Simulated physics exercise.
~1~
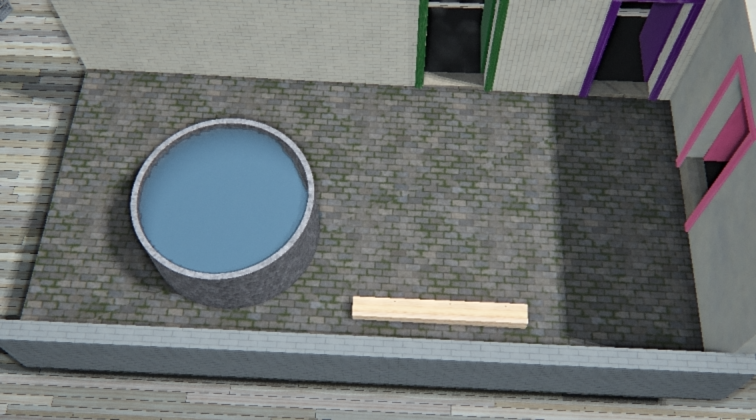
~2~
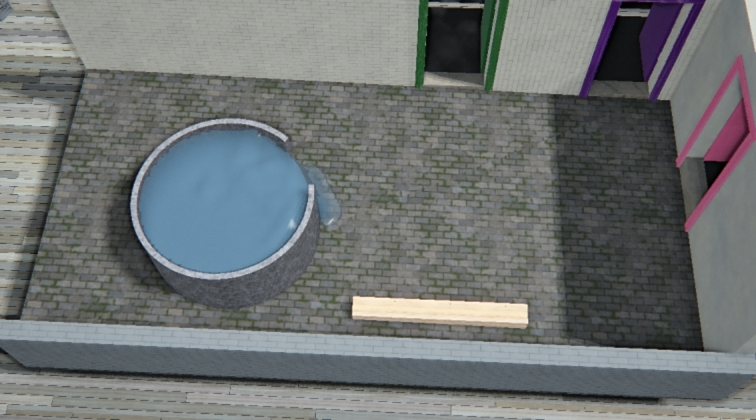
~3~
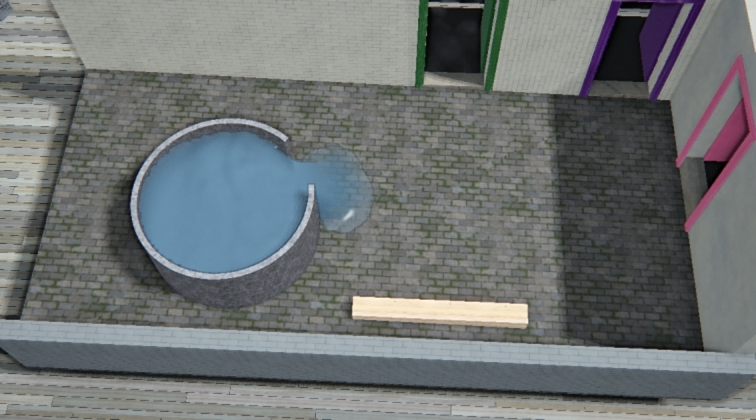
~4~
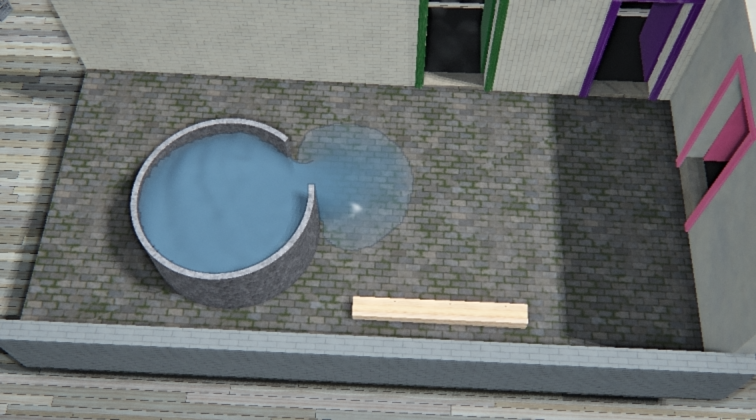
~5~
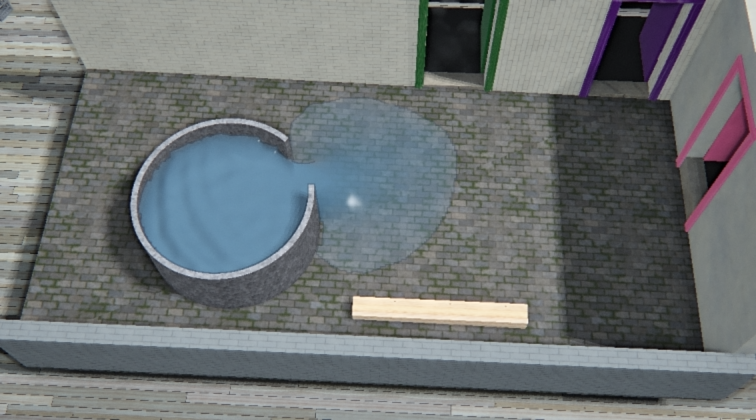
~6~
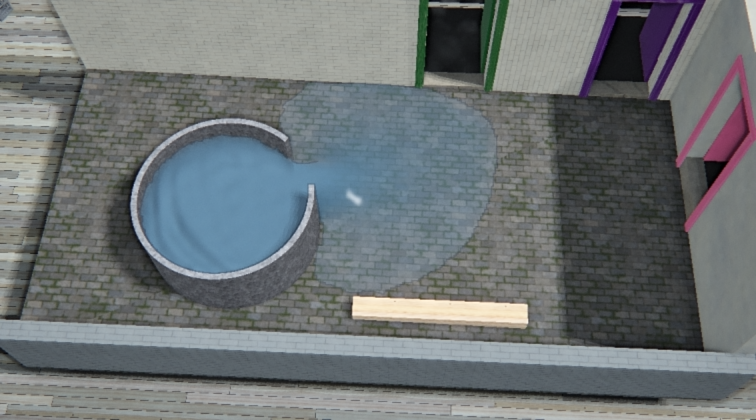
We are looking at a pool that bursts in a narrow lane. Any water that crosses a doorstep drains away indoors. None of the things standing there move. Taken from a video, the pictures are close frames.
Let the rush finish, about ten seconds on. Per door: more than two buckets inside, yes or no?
Per door - purple door: Yes, pink door: No, green door: Yes.
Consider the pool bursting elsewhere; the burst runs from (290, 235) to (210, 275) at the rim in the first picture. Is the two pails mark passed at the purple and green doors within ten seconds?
The purple door exceeds the mark, and the green door remains below.
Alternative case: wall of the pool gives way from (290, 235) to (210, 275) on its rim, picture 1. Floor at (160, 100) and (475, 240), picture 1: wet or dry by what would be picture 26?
The first spot is spared, the second swamped.
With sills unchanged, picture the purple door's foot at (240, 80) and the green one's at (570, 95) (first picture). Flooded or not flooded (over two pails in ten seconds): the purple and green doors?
As I see it, the purple door stays within limit while the green door exceeds the limit.
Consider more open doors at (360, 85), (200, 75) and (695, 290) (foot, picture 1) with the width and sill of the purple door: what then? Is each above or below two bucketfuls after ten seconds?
As listed: Is over, is under, floods.
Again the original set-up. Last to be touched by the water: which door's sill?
Result: The door marked pink.
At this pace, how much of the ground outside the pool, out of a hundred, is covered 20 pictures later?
That works out to some 60 in a hundred.
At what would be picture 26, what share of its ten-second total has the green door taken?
Close to 70 %.
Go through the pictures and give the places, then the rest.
Still water in the round pool at (224, 198), in the first frame.
The front is at a hidden place, out from the gap at (305, 184), in the second frame.
Water pours out at (305, 186) and has run to (349, 156), in the third frame.
Water pours out at (305, 187) and has run to (396, 151), in the fourth frame.
Water pours out at (305, 187) and has run to (439, 132), in the fifth frame.
The front is at (485, 127), out from the gap at (305, 186), in the sixth frame.
A moment on, water covers 45 % of the floor; the purple door wet at the sill, nothing in, the pink door not reached, the green door over two buckets in.
Next, water covers 55 % of the floor; the purple door under two buckets in, the pink door wet at the sill, nothing in, the green door far over two buckets in.
Then, water covers 60 % of the floor; the purple door over two buckets in, the pink door under two buckets in, the green door far over two buckets in.
Later, water covers 75 % of the floor; the purple door far over two buckets in, the pink door under two buckets in, the green door far over two buckets in.
In the end, water covers 85 % of the floor; the purple door far over two buckets in, the pink door under two buckets in, the green door far over two buckets in.
